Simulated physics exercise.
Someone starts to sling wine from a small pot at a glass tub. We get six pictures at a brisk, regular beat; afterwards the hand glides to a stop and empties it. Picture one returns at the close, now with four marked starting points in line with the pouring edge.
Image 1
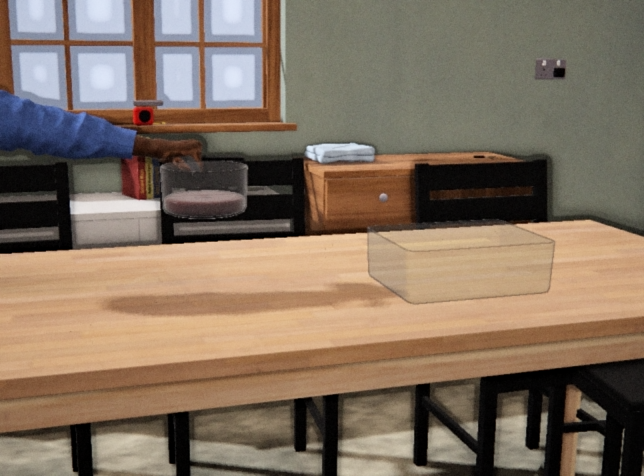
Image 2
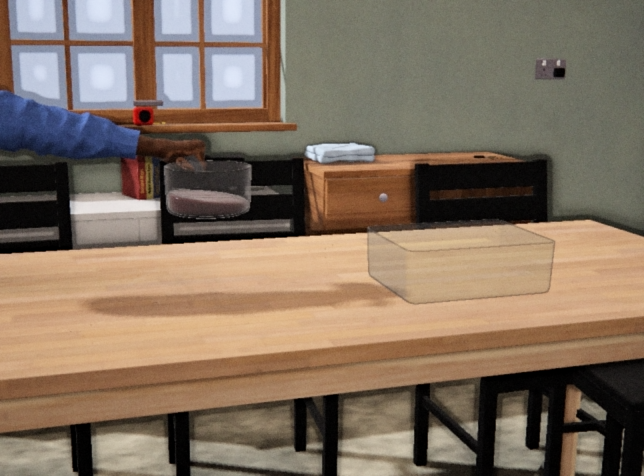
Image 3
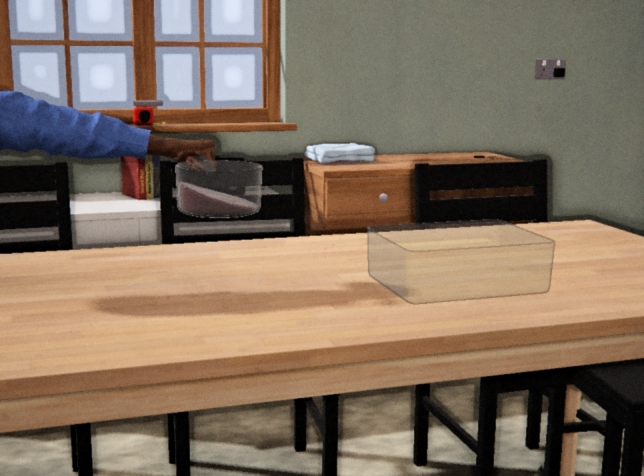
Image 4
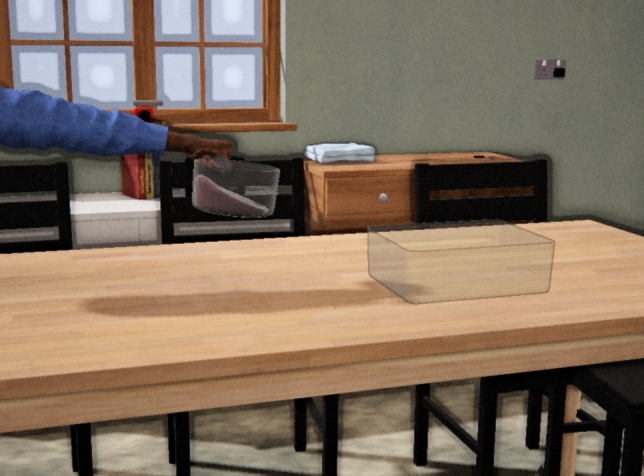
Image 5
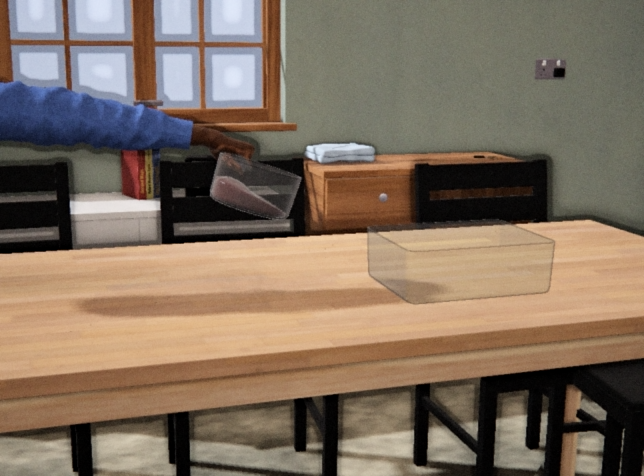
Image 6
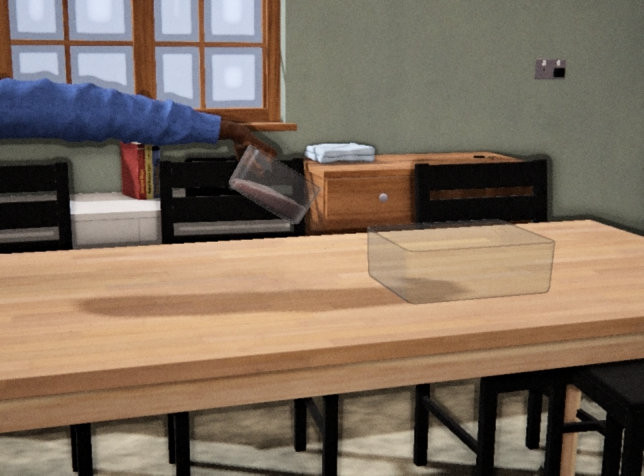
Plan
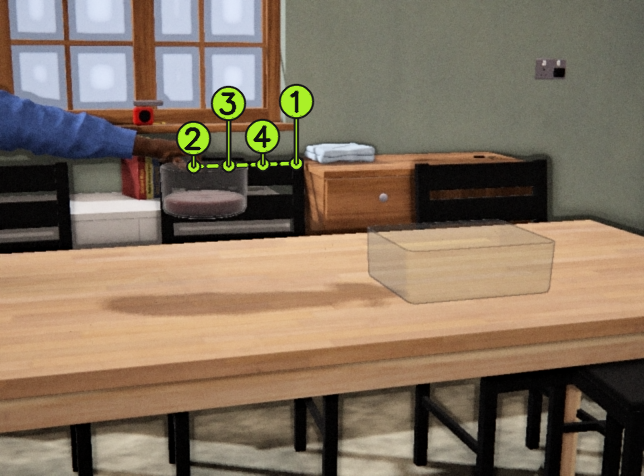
A dark hand in a blue sleeve holds a small clear pot of dull reddish liquid above the left of a pale wooden table, seen from slightly above in a green-walled room. An empty-looking glass tub stands right of centre, with black chairs, a wooden cabinet and a window behind. The hand carries the pot rightward, first upright, then tilting it increasingly toward the right, while the camera stays still.
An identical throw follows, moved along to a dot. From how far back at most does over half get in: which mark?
Place 4.
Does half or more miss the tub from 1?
No, that is safe.
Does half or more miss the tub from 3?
Yes, it does.
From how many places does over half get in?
Two of the four.
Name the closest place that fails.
That would be 3.
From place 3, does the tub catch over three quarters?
No.
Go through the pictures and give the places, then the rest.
Upright, lip at (245, 165); tub from (405, 304) to (548, 292); nothing has left yet.
Upright, lip at (248, 164); nothing has left yet.
Upright, lip at (259, 165); nothing has left yet.
Tipped about 7°, lip at (277, 168); nothing has left yet.
Tipped about 18°, lip at (298, 176); nothing has left yet.
Tipped about 32°, lip at (318, 187); nothing has left yet.
On the marked copy, 1 at (296, 163); 2 at (193, 166); 3 at (228, 165); 4 at (262, 164).
Choosing 1, about 83 % lands in the tub, 7 % falls short and 10 % goes beside or beyond.
Choosing 2, about 4 % lands in the tub, 94 % falls short.
Choosing 3, about 32 % lands in the tub, 64 % falls short and 4 % goes beside or beyond.
Choosing 4, about 68 % lands in the tub, 23 % falls short and 9 % goes beside or beyond.
